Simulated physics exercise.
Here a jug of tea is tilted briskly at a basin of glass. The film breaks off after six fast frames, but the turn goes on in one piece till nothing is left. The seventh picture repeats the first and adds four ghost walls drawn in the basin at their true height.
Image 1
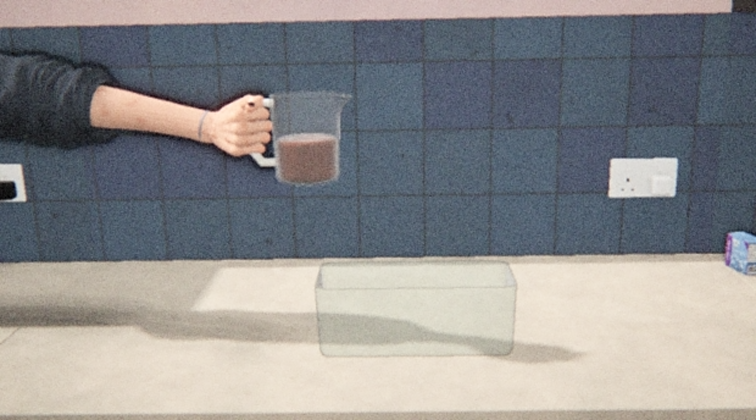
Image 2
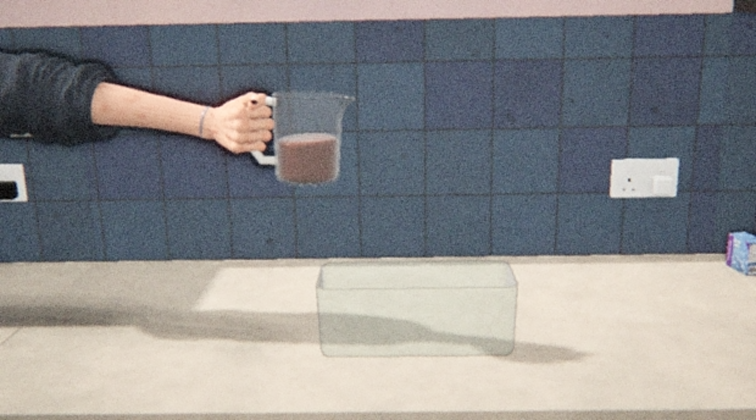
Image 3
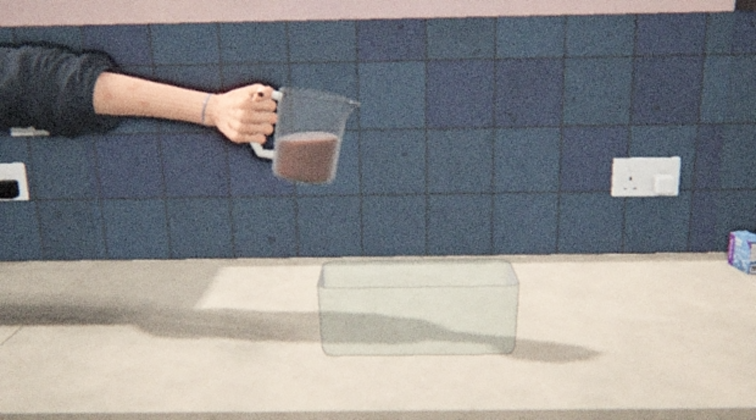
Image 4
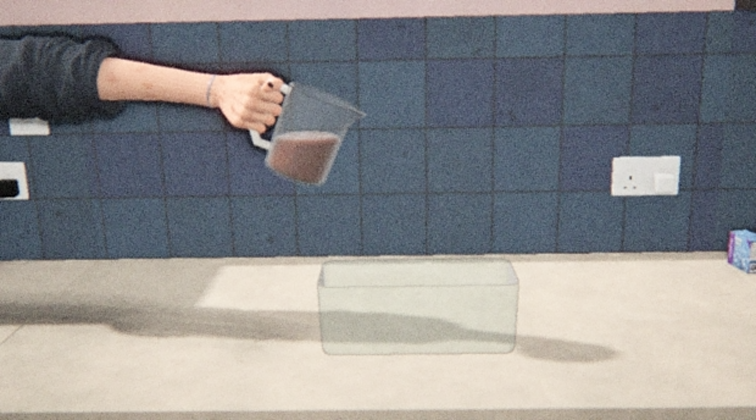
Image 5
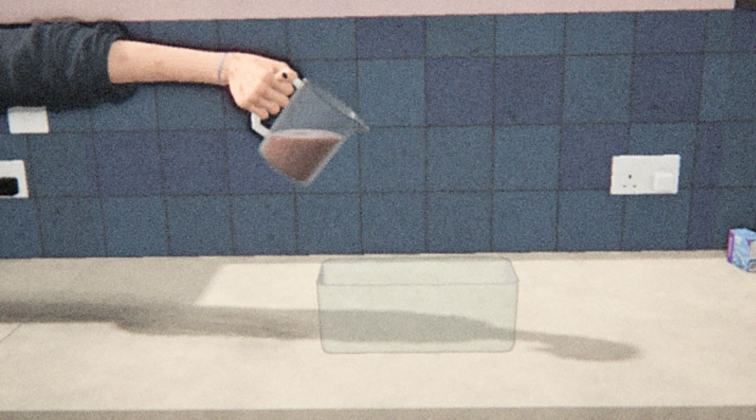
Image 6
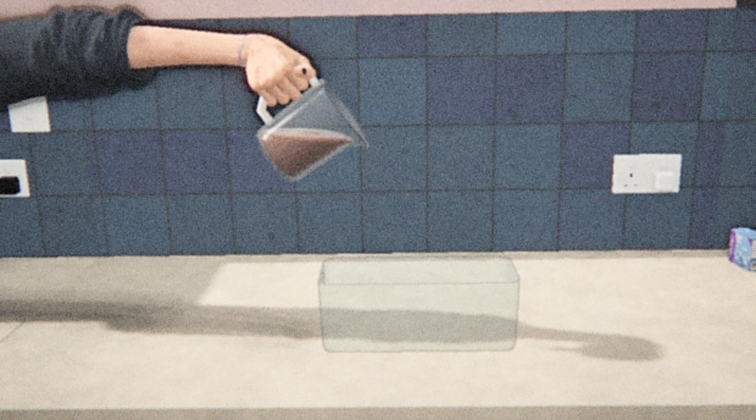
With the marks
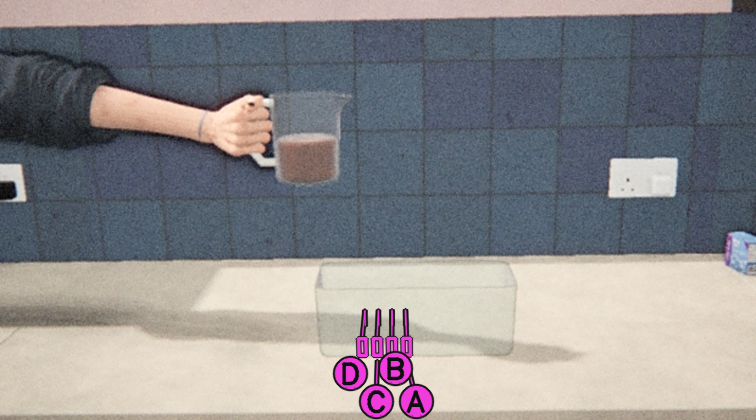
A hand gripping a clear jug of reddish-brown tea tilts it briskly to the right, the wrist rising and rolling over while the liquid slides toward the lip side and stays inside. The dark-sleeved arm reaches in from the left above an empty glass basin on a pale counter. Behind are blue tiles and white sockets, seen straight on from a nearly still camera.
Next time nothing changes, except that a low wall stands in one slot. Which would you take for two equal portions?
Best: A.
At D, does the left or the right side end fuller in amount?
The right one.
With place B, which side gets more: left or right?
The right one.
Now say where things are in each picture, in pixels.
Upright, lip at (350, 96); basin from (320, 355) to (513, 353); nothing has left yet.
Tipped about 3°, lip at (353, 98); nothing has left yet.
Tipped about 10°, lip at (359, 104); nothing has left yet.
Tipped about 22°, lip at (365, 114); nothing has left yet.
Tipped about 38°, lip at (368, 128); nothing has left yet.
Tipped about 55°, lip at (368, 145); nothing has left yet.
On the marked copy, A at (406, 360); B at (392, 360); C at (377, 360); D at (362, 360).
Choosing A, about 57 % ends left of the wall and 40 % right of it; 3 % is lost outside.
Choosing B, about 17 % ends left of the wall and 79 % right of it; 4 % is lost outside.
Choosing C, about 12 % ends left of the wall and 84 % right of it; 5 % is lost outside.
Choosing D, about 12 % ends left of the wall and 81 % right of it; 7 % is lost outside.
